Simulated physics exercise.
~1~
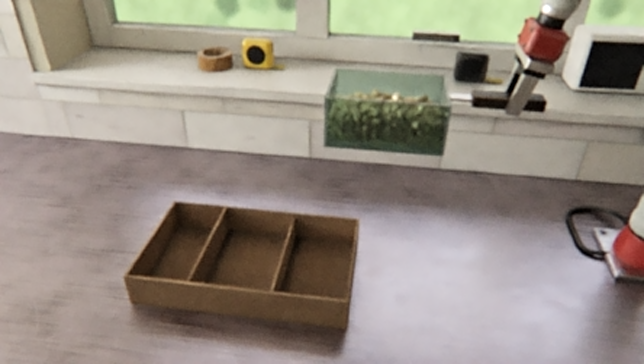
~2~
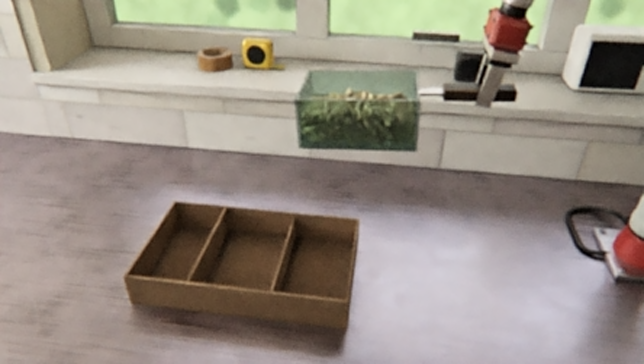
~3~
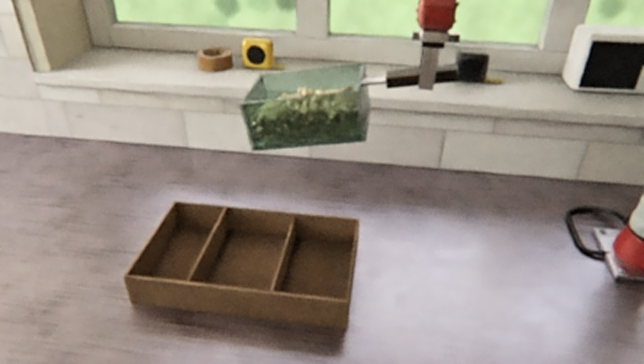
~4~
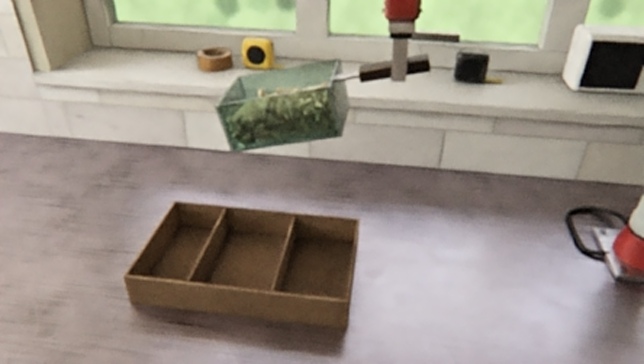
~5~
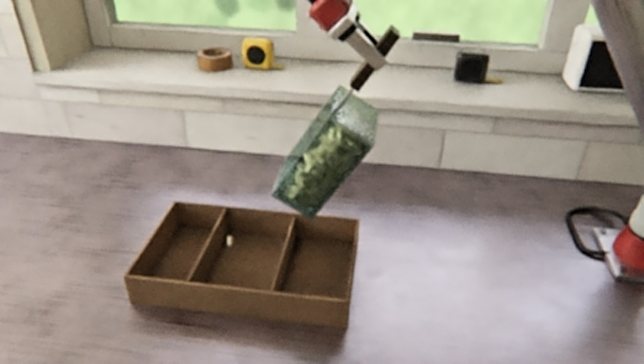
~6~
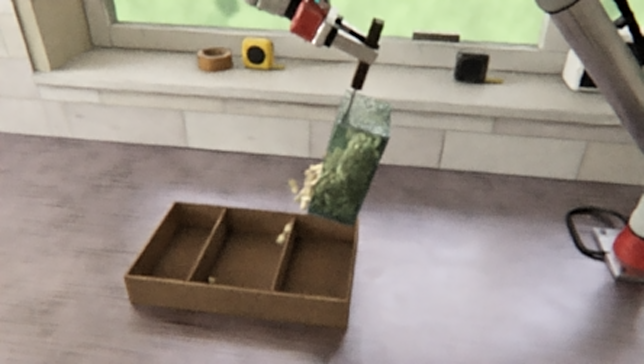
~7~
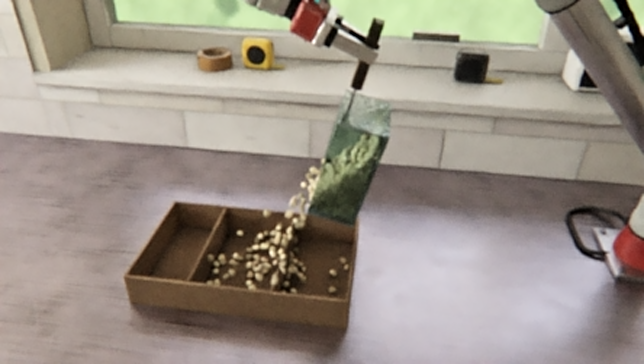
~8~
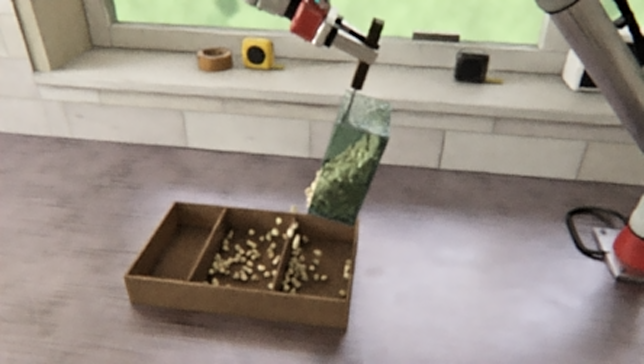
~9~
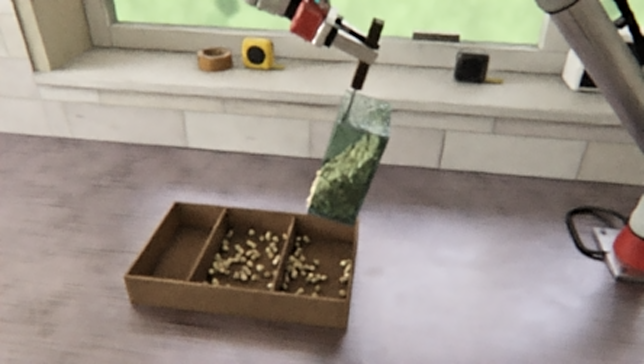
On a tabletop by a window, a robot arm moves a clear green box left, tips it and spills beans into a divided crate.
